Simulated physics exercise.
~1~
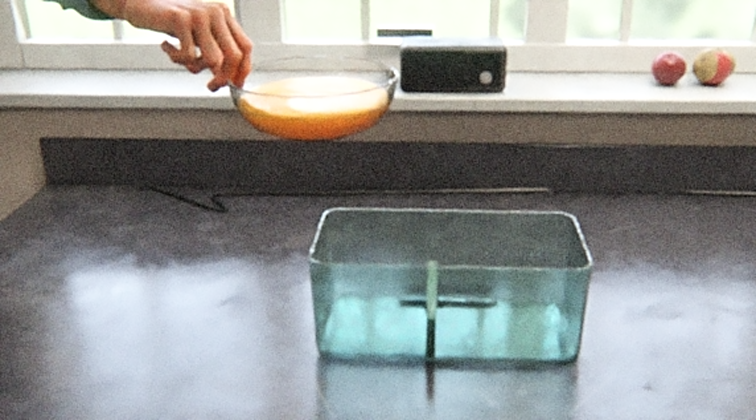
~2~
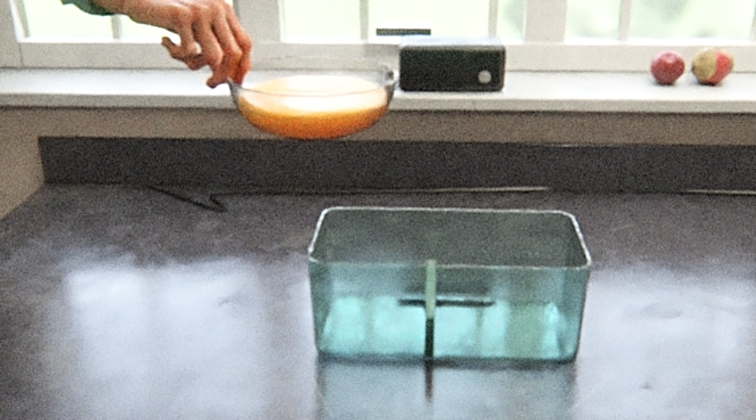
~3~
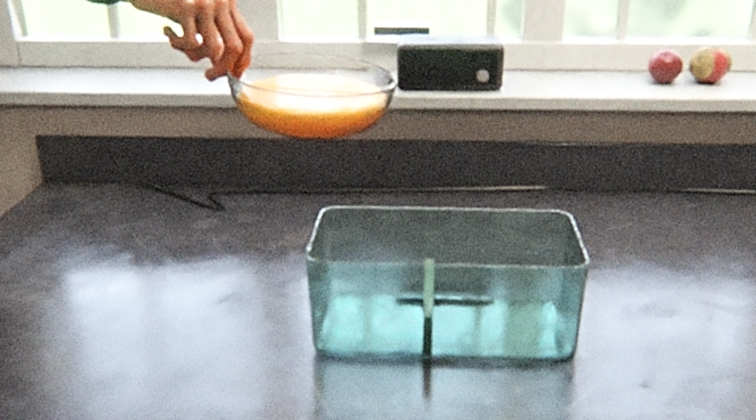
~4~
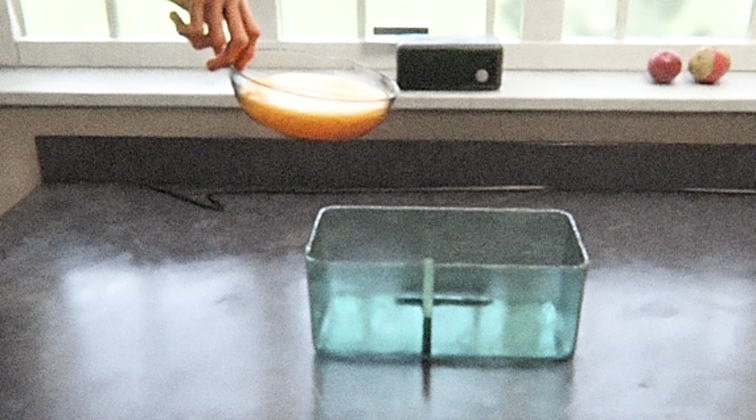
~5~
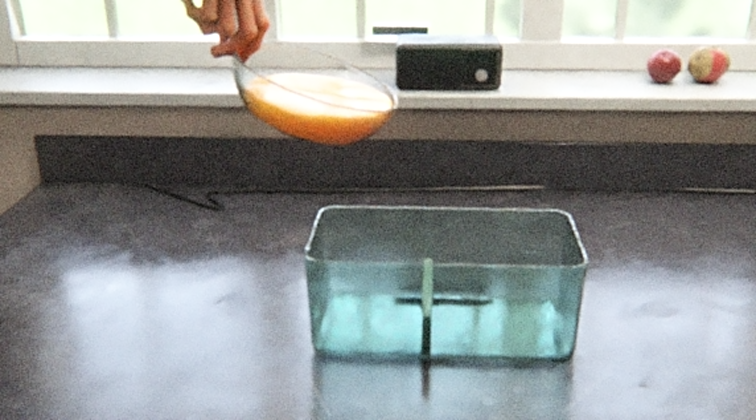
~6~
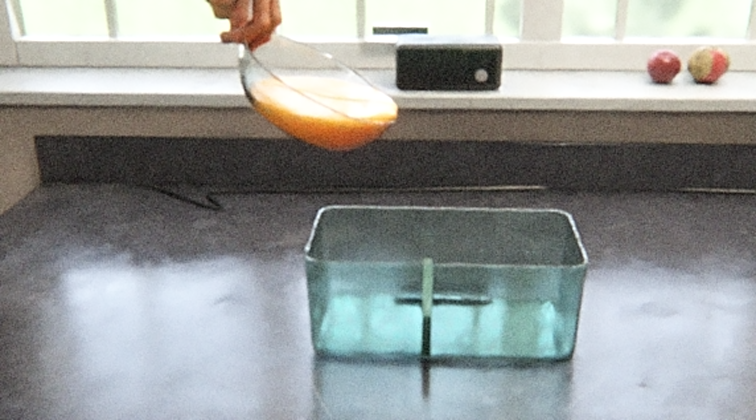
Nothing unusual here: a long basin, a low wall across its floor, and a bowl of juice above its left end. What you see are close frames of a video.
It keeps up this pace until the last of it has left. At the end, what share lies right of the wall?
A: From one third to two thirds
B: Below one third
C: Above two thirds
A.
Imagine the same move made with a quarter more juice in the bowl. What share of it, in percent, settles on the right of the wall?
It comes to around 60 percent.
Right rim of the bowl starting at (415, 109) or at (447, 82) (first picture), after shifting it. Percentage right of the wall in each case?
It would come to near 70 per cent, and then near 85 per cent.
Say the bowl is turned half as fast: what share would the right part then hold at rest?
Near 70 %.
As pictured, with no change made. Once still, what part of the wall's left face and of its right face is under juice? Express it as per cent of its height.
Close to 30 for the left and 30 for the right.
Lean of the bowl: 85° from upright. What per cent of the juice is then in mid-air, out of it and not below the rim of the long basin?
It comes to around 45 per cent.
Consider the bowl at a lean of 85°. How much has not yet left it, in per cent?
10 %.
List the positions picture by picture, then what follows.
In the first frame, it leans 0°; its right rim is at (397, 77); the juice meets the walls at (240, 94) and (391, 95); the long basin's rim runs from (318, 235) to (582, 241); the wall's top is at (432, 289).
In the second frame, it leans 1°; its right rim is at (396, 78); the juice meets the walls at (239, 91) and (390, 95).
In the third frame, it leans 5°; its right rim is at (396, 83); the juice meets the walls at (239, 88) and (389, 96).
In the fourth frame, it leans 11°; its right rim is at (396, 92); the juice meets the walls at (240, 85) and (390, 100).
In the fifth frame, it leans 20°; its right rim is at (396, 104); the juice meets the walls at (244, 83) and (393, 103).
In the sixth frame, it leans 29°; its right rim is at (394, 118); the juice meets the walls at (251, 85) and (386, 104); 2 per cent is over the edge.
A moment on, the bowl is tipped on its side and 9 per cent is still to pour, 5 is left of the wall and 41 right of it.
Next, the bowl is tipped on its side and 0 per cent is still to pour, 35 is left of the wall and 61 right of it.
Then the bowl is tipped on its side and 0 per cent is still to pour, 39 is left of the wall and 59 right of it.
Later the bowl is tipped on its side and 0 per cent is still to pour, 39 is left of the wall and 59 right of it.
Finally, 39 per cent lies left of the wall, 59 right of it and 1 outside.
